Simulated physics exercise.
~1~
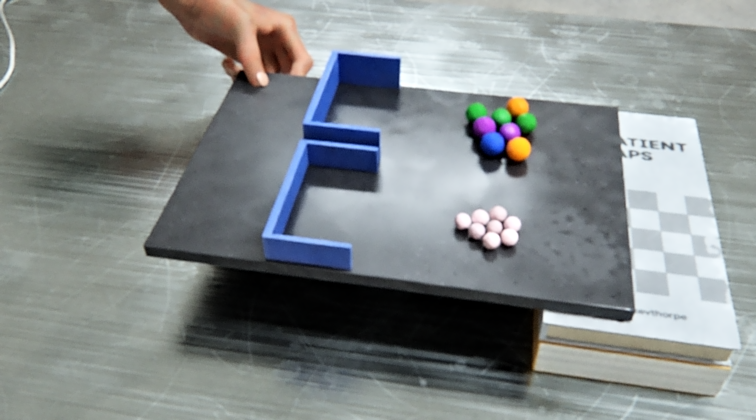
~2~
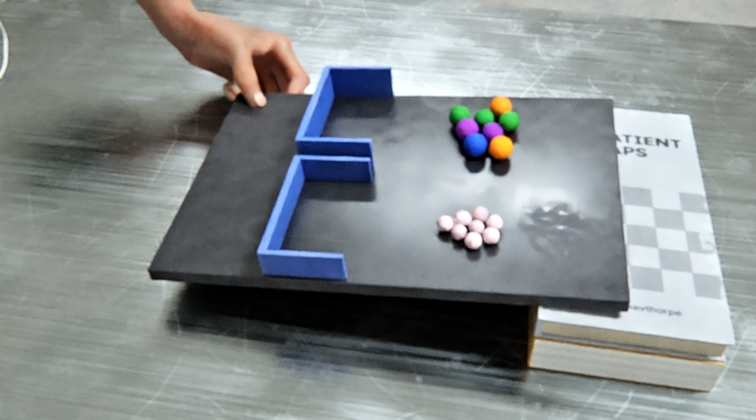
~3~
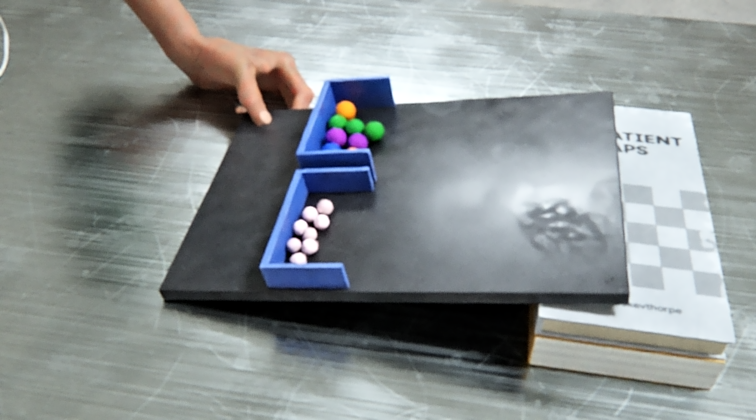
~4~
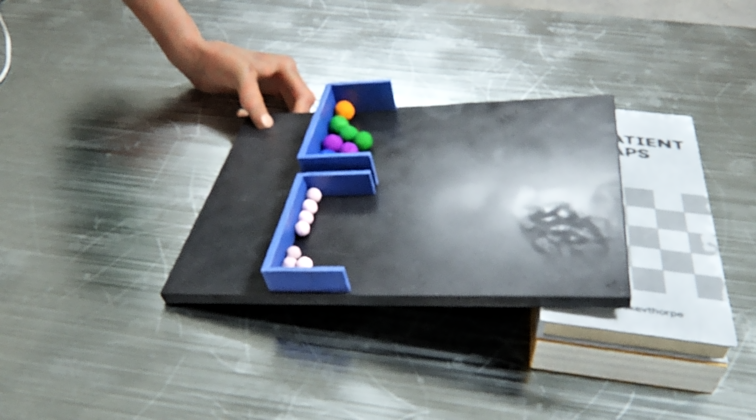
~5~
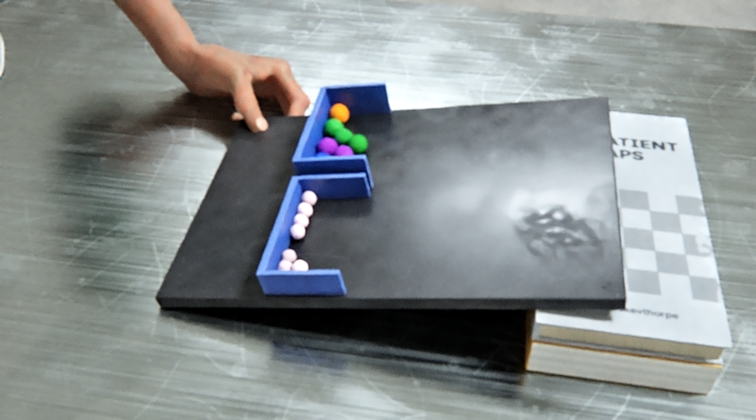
Pale pink balls and larger multicoloured balls roll left down a dark board propped on books at its right, as a hand at the far left edge tilts it. Each group is caught by its own blue bracket-shaped barrier, and both rest there, with the board still sloping.
